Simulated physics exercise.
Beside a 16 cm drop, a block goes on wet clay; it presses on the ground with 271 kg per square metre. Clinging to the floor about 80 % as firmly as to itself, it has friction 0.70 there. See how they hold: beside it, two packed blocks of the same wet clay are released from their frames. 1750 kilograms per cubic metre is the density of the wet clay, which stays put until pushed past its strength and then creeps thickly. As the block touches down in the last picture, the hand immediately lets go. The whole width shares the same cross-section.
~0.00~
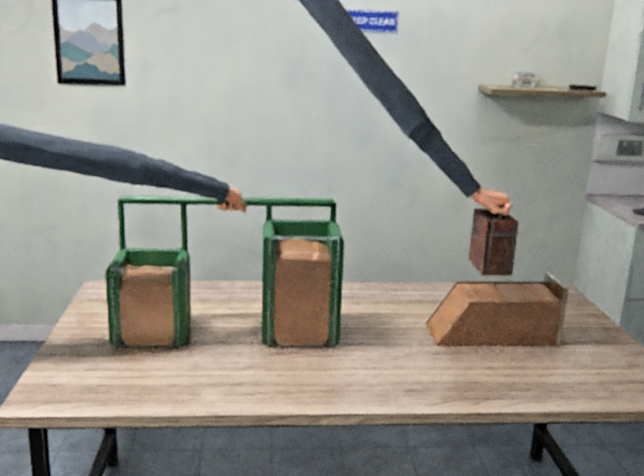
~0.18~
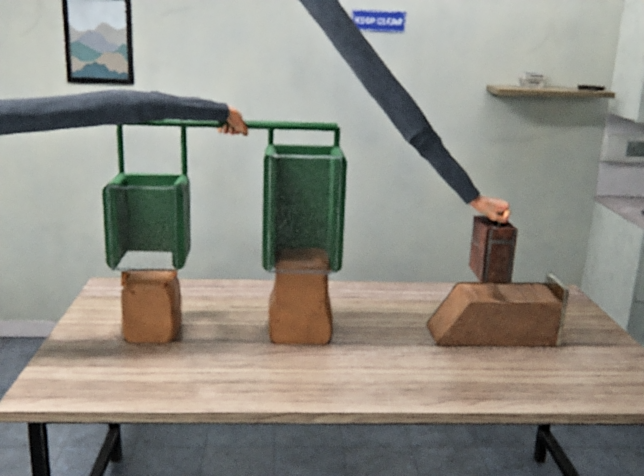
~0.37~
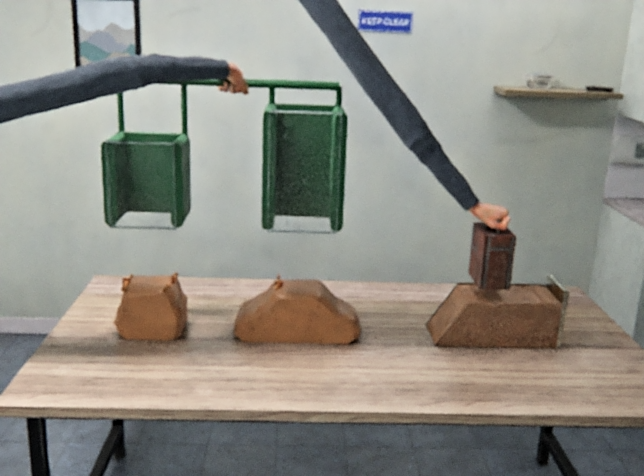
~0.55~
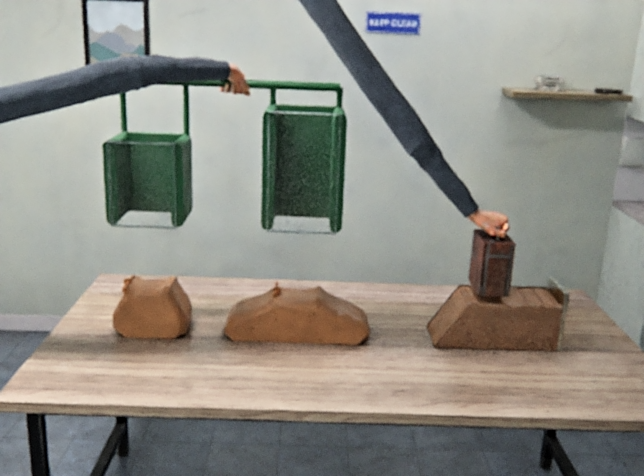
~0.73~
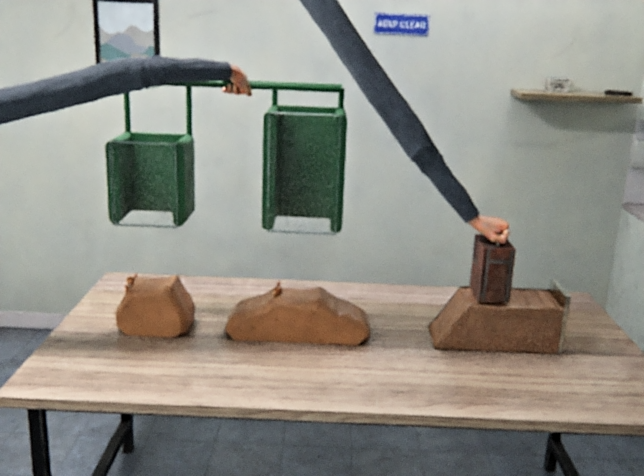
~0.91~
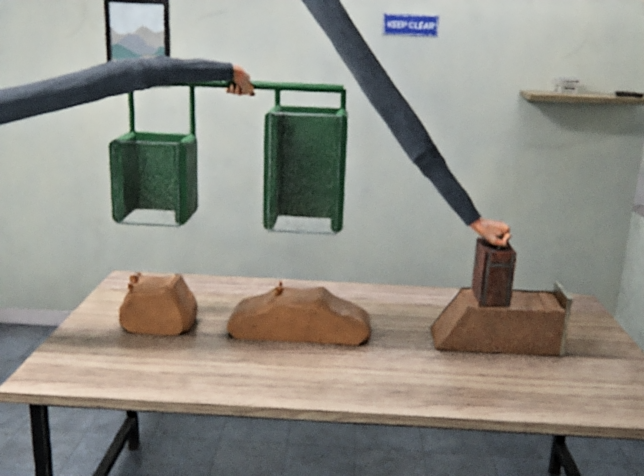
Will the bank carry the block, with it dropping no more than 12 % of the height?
Caves in.
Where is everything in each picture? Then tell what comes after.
Top of the wet clay at (549, 301); blocks stand 21 cm, 31 cm (left to right), in the first frame.
Top of the wet clay at (549, 302); blocks stand 20 cm, 28 cm (left to right), in the second frame.
Top of the wet clay at (549, 304); blocks stand 17 cm, 17 cm (left to right), in the third frame.
Top of the wet clay at (549, 306); blocks stand 17 cm, 15 cm (left to right), in the fourth frame.
Top of the wet clay at (550, 309); blocks stand 17 cm, 15 cm (left to right), in the fifth frame.
Top of the wet clay at (552, 311); blocks stand 17 cm, 15 cm (left to right), in the sixth frame.
After 1.05 s, the block is down by 13 % of the bank's height and leans 3 degrees.
After 1.22 s, the block is down by 40 % of the bank's height and leans 19 degrees.
After 1.39 s, the block is down by 69 % of the bank's height and leans 40 degrees.
After 1.55 s, the block is down by 75 % of the bank's height and leans 40 degrees.
After 1.69 s, at the end, the block is down by 75 % of the bank's height and leans 40 degrees.
